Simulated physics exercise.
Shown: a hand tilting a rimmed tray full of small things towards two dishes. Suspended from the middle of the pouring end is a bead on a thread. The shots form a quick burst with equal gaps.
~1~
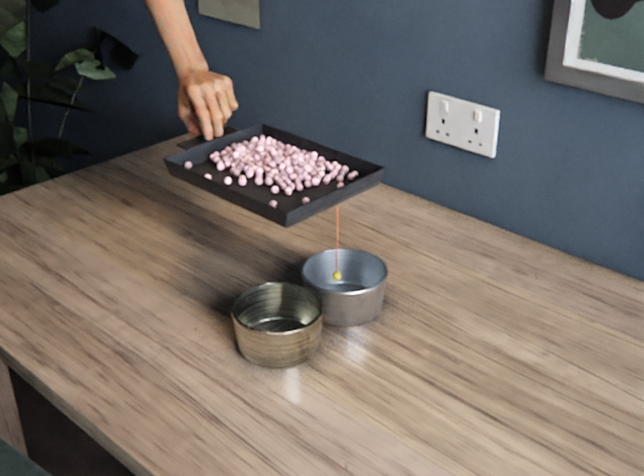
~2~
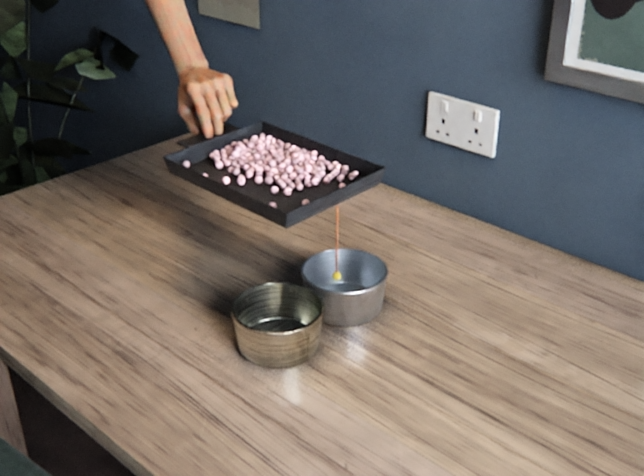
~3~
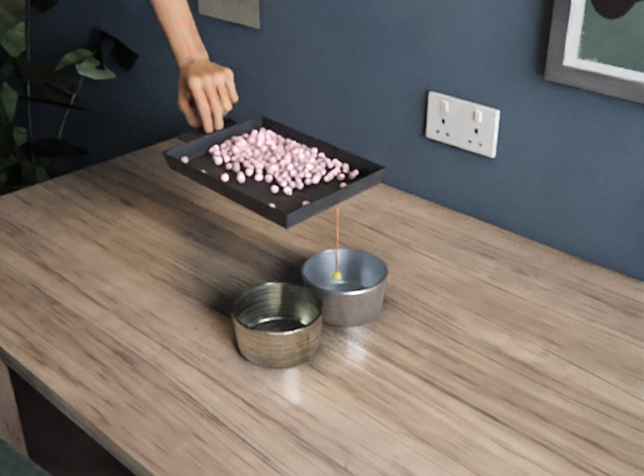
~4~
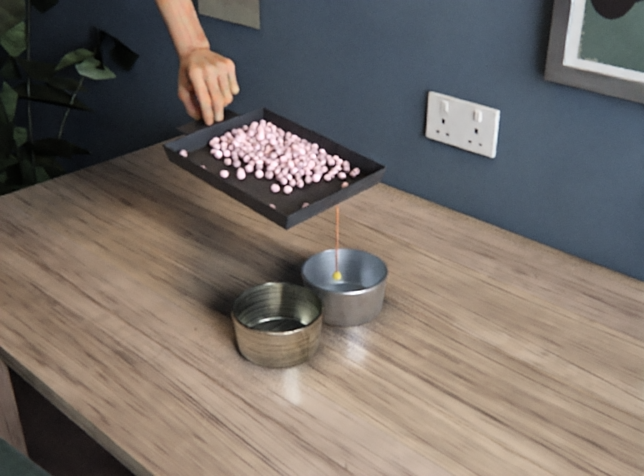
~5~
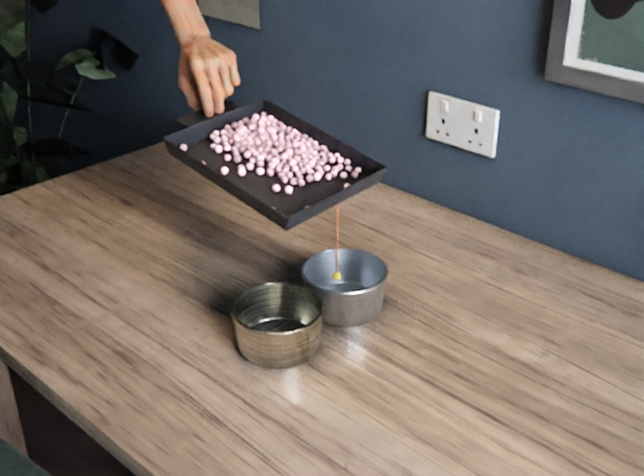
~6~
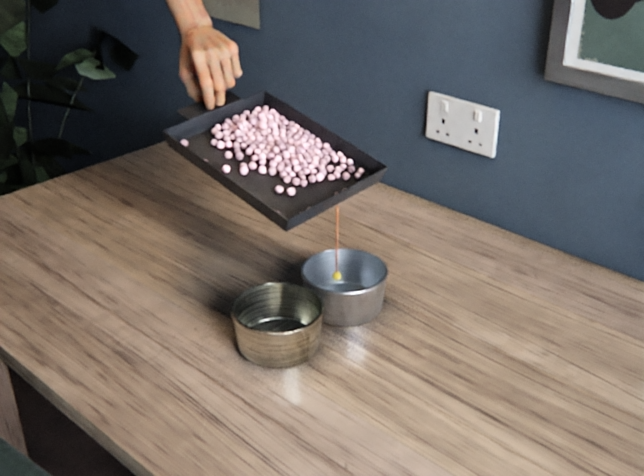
Hand gradually tilting a dark rimmed tray of small pink pieces above two metal dishes, the pieces shifting slightly across it.
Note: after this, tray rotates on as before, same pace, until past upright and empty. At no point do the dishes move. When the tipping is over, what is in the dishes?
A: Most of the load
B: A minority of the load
B.
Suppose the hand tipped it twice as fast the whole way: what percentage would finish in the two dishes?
I'd expect close to 20 per cent.
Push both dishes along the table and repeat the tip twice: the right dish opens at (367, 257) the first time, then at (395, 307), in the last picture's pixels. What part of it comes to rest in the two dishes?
0, then 60 %.
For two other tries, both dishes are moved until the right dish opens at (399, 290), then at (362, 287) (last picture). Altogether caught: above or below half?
For the two tries in order: Exceeding half, exceeding half.
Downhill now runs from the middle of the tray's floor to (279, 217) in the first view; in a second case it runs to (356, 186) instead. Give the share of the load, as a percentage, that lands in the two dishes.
80 % and 20 %.
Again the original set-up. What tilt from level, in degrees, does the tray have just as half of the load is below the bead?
85 degrees.
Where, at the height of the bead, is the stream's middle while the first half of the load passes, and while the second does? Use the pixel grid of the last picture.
For the early half I get (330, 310), and for the late half (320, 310).
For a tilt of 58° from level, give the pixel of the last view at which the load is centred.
About (318, 184).
Shortly afterwards, tray tipped steeply; all but a few on the tray; only a few outside both.
Next, tray tipped right over; a little on the tray; a little in the left dish; near two thirds outside both; a little in the air.
Some moments later, tray tipped past a quarter turn; near a quarter in the left dish; only a few in the right dish; the bulk outside both.
In the end, tray tipped past a quarter turn; near a quarter in the left dish; only a few in the right dish; the bulk outside both.
